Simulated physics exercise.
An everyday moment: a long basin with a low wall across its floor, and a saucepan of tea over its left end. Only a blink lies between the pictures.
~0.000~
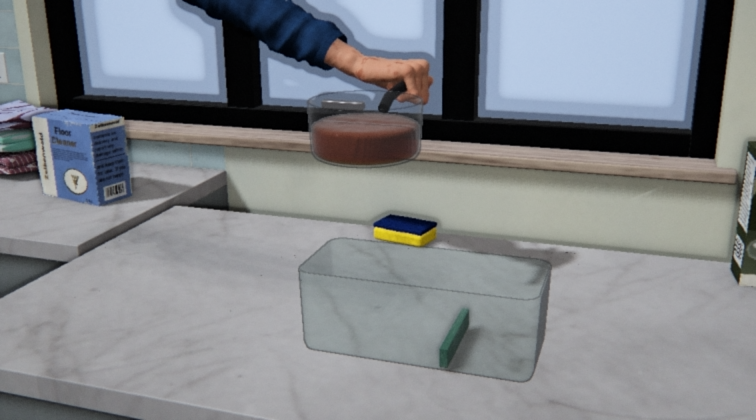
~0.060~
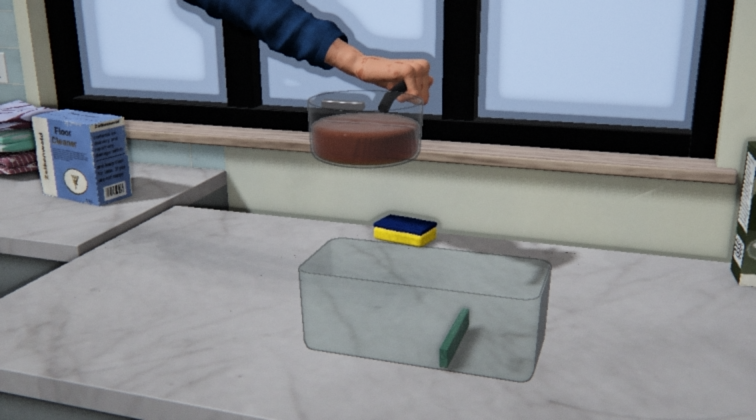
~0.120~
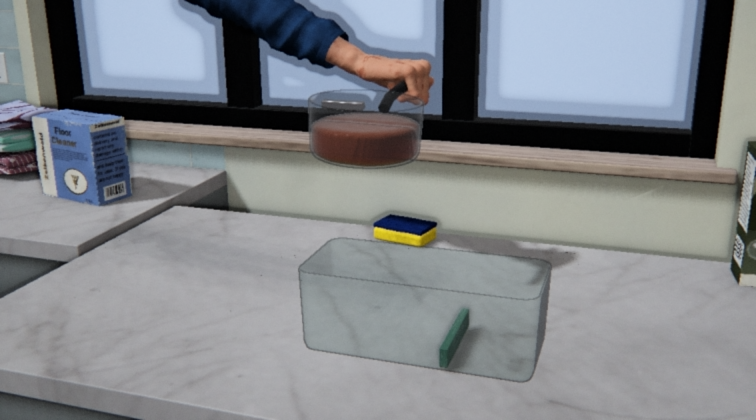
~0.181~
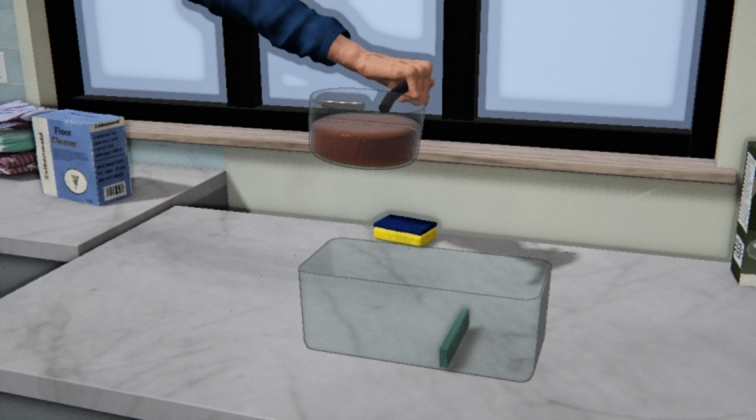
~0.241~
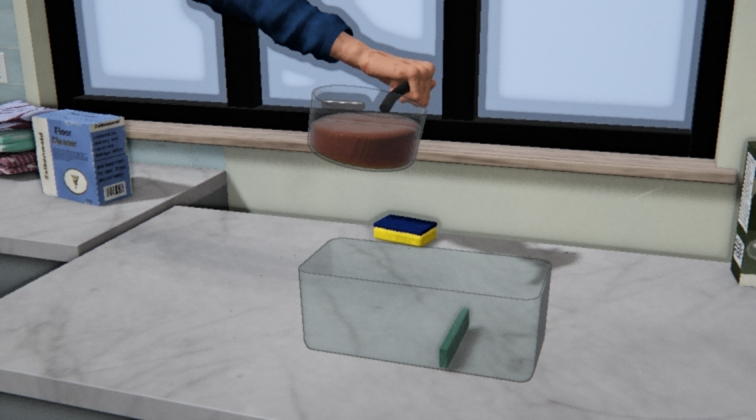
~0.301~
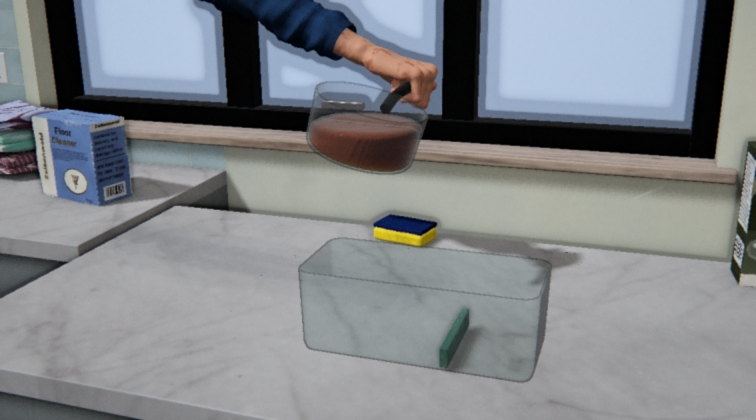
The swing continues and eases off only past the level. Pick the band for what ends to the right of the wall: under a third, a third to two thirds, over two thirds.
It comes to from a third to two thirds.
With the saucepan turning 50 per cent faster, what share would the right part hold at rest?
Some 45 per cent.
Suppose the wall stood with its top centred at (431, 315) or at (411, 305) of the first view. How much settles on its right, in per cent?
About 80 and 95 per cent.
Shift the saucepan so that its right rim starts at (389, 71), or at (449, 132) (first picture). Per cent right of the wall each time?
The first gives 30 %, the second 65 %.
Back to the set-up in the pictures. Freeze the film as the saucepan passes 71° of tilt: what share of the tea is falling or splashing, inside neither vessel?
Roughly 35 in a hundred.
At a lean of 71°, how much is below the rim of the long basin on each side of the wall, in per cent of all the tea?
Some 0 per cent left and 5 right.
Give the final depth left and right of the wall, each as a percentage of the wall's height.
Some 40 per cent left and 80 right.
Then, 0.73 s in, the tilt is 71° and 56 per cent is still to pour, 2 is left of the wall and 5 right of it.
Then, 1.04 s in, the tilt is 104° and 9 per cent is still to pour, 21 is left of the wall and 55 right of it.
Then, 1.37 s in, the tilt is 110° and 0 per cent is still to pour, 45 is left of the wall and 53 right of it.
Then, 1.72 s in, the tilt is 110° and 0 per cent is still to pour, 47 is left of the wall and 52 right of it.
Finally, 48 per cent lies left of the wall, 51 right of it and 1 outside.
